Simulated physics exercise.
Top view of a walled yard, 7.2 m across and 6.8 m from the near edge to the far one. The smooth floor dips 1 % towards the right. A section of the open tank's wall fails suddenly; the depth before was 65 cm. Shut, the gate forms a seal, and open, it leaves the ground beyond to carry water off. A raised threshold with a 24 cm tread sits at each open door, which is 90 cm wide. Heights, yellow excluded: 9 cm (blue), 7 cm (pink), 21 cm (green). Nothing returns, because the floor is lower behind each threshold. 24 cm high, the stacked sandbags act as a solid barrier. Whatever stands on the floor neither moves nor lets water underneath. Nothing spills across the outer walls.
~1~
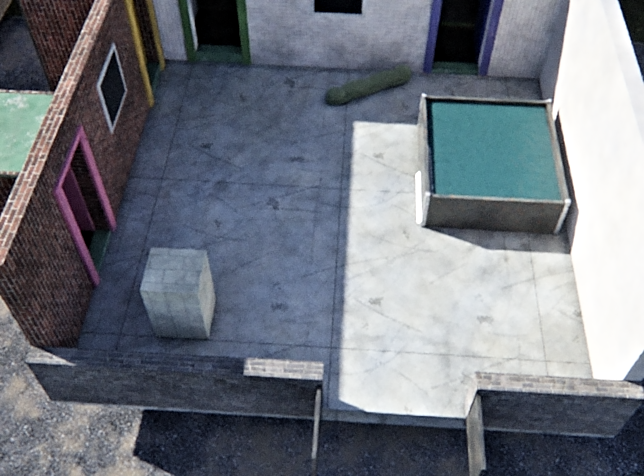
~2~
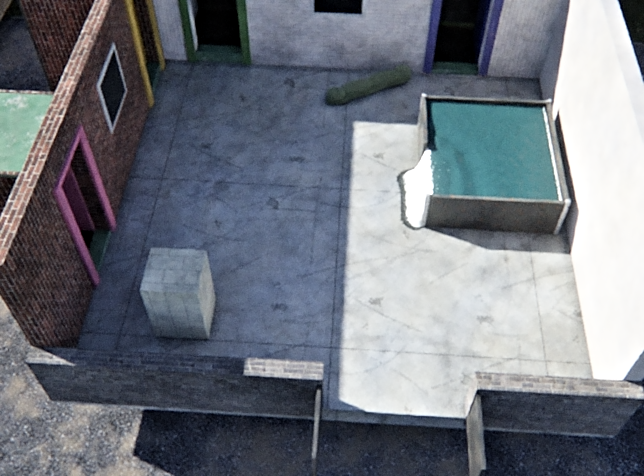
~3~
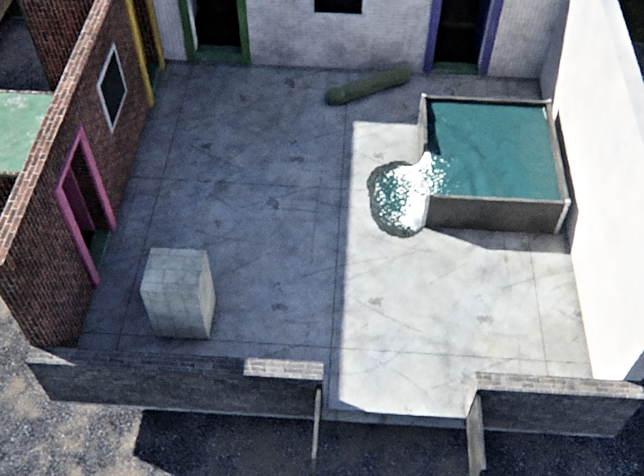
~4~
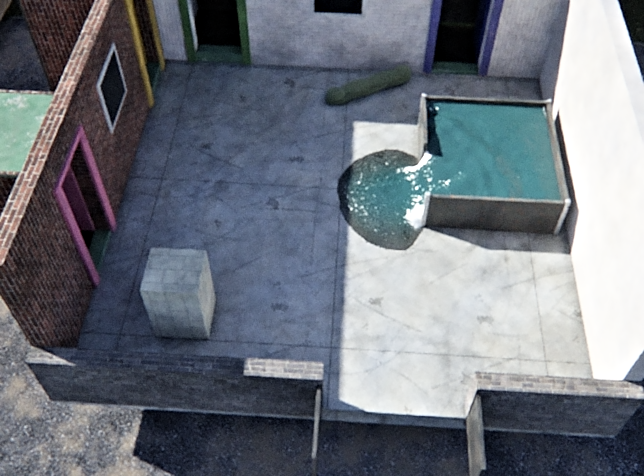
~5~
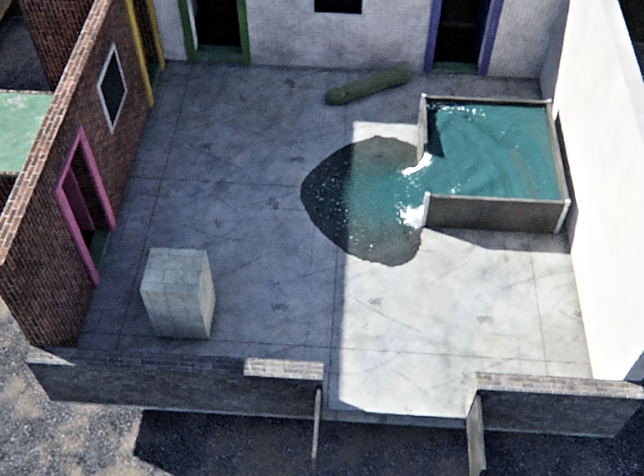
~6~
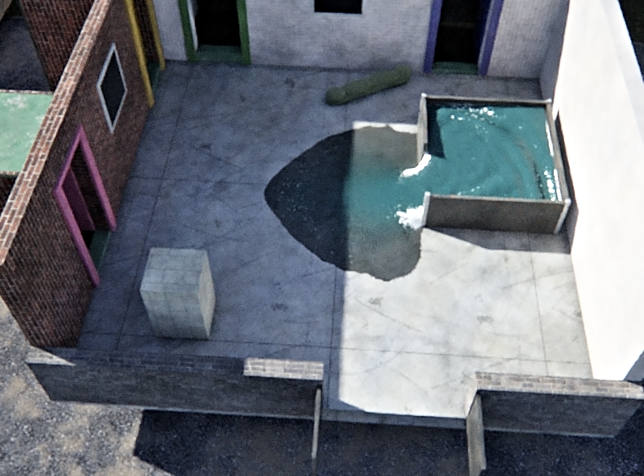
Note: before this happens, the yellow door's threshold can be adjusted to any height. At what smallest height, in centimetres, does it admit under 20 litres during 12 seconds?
At about 9 centimetres.
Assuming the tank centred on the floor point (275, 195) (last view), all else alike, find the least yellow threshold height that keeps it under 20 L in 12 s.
About 7.0 cm.
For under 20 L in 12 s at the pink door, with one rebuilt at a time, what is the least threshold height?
At the pink door you'd want roughly 15 cm.
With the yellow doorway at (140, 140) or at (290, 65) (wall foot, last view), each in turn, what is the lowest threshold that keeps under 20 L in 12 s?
First place around 12.0 cm, second around 8.0 cm.
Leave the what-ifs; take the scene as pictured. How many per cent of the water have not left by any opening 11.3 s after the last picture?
About 92 per cent.
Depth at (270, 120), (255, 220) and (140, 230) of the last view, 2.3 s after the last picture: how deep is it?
Close to 2, 4 and 10 cm, one after the other.
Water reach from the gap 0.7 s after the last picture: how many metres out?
Roughly 4.6 metres.
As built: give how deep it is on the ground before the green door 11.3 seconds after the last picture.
The depth there is around 7.5 cm.
Then, 0.7 s after the last picture water covers 30 % of the floor, deepest (34 cm) near (410, 205); it has not reached the yellow door.
Then, 2.3 s after the last picture water covers 60 % of the floor, deepest (24 cm) near (102, 268); 12 cm at the yellow door, 0 litres in over its 18 cm threshold.
Then, 11.3 s after the last picture water covers 90 % of the floor, deepest (12 cm) near (389, 75); 5 cm at the yellow door, 0 litres in over its 18 cm threshold.
At the yellow door as built, the water peaked near 13 cm, 3.3 s after the last picture.
Run again over the same 12 s with other heights there, 27 litres in over 8 cm, 7 litres over 11 cm. The limit of 20 litres is kept from about 9 cm up.
